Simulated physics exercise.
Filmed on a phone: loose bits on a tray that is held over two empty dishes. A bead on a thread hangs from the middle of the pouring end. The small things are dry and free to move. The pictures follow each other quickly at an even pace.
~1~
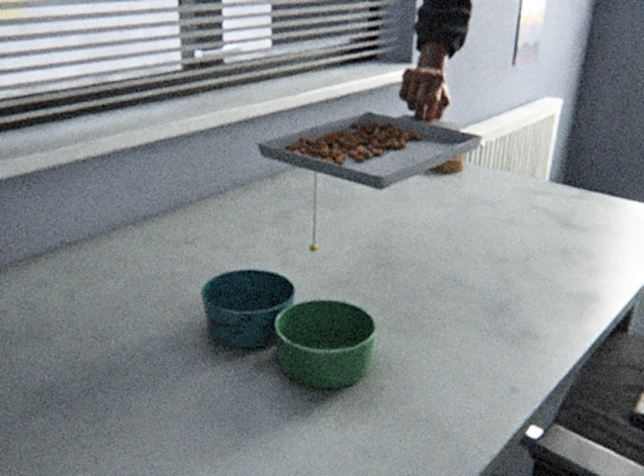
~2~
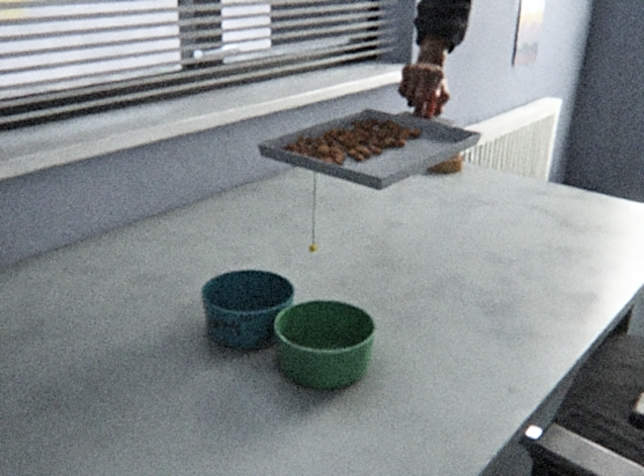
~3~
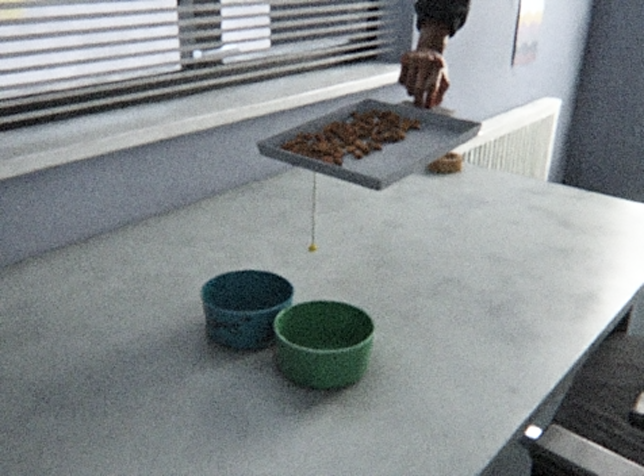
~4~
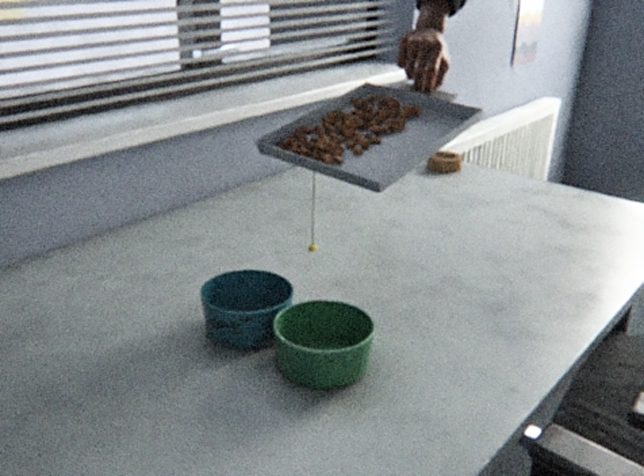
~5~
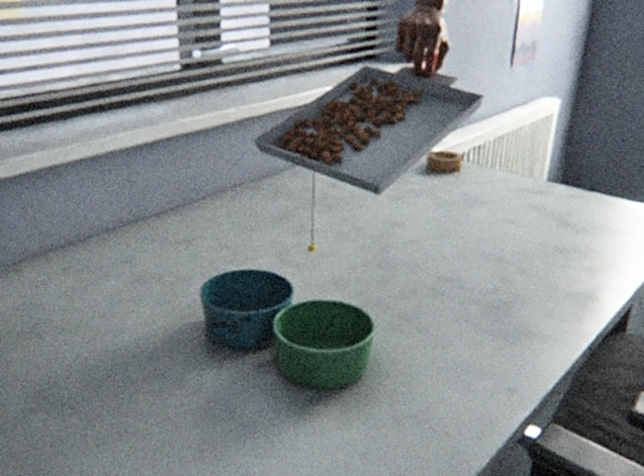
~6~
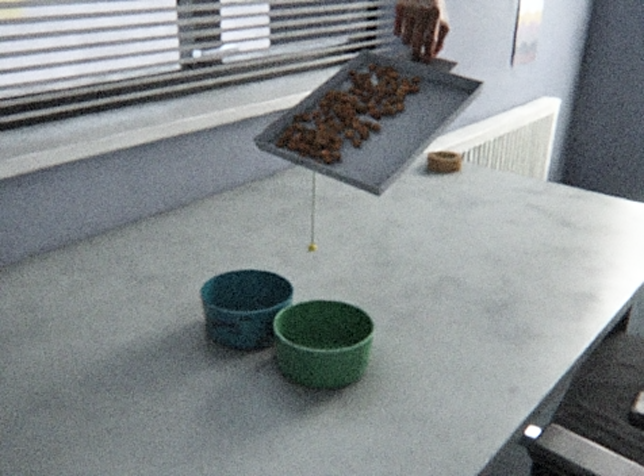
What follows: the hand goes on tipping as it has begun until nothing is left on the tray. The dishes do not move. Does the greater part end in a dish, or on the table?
Caught overall: Less than half.
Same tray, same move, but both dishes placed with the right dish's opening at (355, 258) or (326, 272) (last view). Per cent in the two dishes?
In turn 0 and 50 in a hundred.
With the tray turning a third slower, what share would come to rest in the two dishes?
About 10 per cent.
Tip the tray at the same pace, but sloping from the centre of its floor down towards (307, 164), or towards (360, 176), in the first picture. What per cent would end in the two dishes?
First some 0, then 10 per cent.
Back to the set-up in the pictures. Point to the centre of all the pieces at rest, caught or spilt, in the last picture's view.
Close to (324, 316).
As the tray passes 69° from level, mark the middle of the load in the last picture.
At about (326, 163).
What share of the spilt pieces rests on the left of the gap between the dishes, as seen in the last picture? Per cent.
Some 10 per cent.
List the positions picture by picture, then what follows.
Corners of the pouring end near (262, 143) and (382, 175), level; middle of the load near (350, 141), bits of dog kibble; left dish near (215, 323); right dish near (293, 361); bead on its thread near (314, 248), in the first picture.
Corners of the pouring end near (261, 143) and (381, 176), level; middle of the load near (349, 139), in the second picture.
Corners of the pouring end near (260, 142) and (380, 178), tipped barely, lowest at the right corner; middle of the load near (348, 134), in the third picture.
Corners of the pouring end near (259, 141) and (379, 180), tipped a little, lowest at the right corner; middle of the load near (348, 125), in the fourth picture.
Corners of the pouring end near (258, 139) and (378, 183), tipped clearly, lowest at the right corner; middle of the load near (347, 117), in the fifth picture.
Corners of the pouring end near (257, 138) and (378, 185), tipped clearly, lowest at the right corner; middle of the load near (346, 109); left dish near (214, 322); right dish near (291, 361), in the sixth picture.
Shortly afterwards, tray tipped steeply; all but a few on the tray; a little in the air.
Next, tray tipped past a quarter turn; a little on the tray; only a few in the right dish; a little in the left dish; near half outside both; near a quarter in the air.
Some moments later, tray tipped past a quarter turn; only a few in the right dish; a little in the left dish; the bulk outside both.
In the end, tray tipped past a quarter turn; a little in the right dish; a little in the left dish; the bulk outside both.
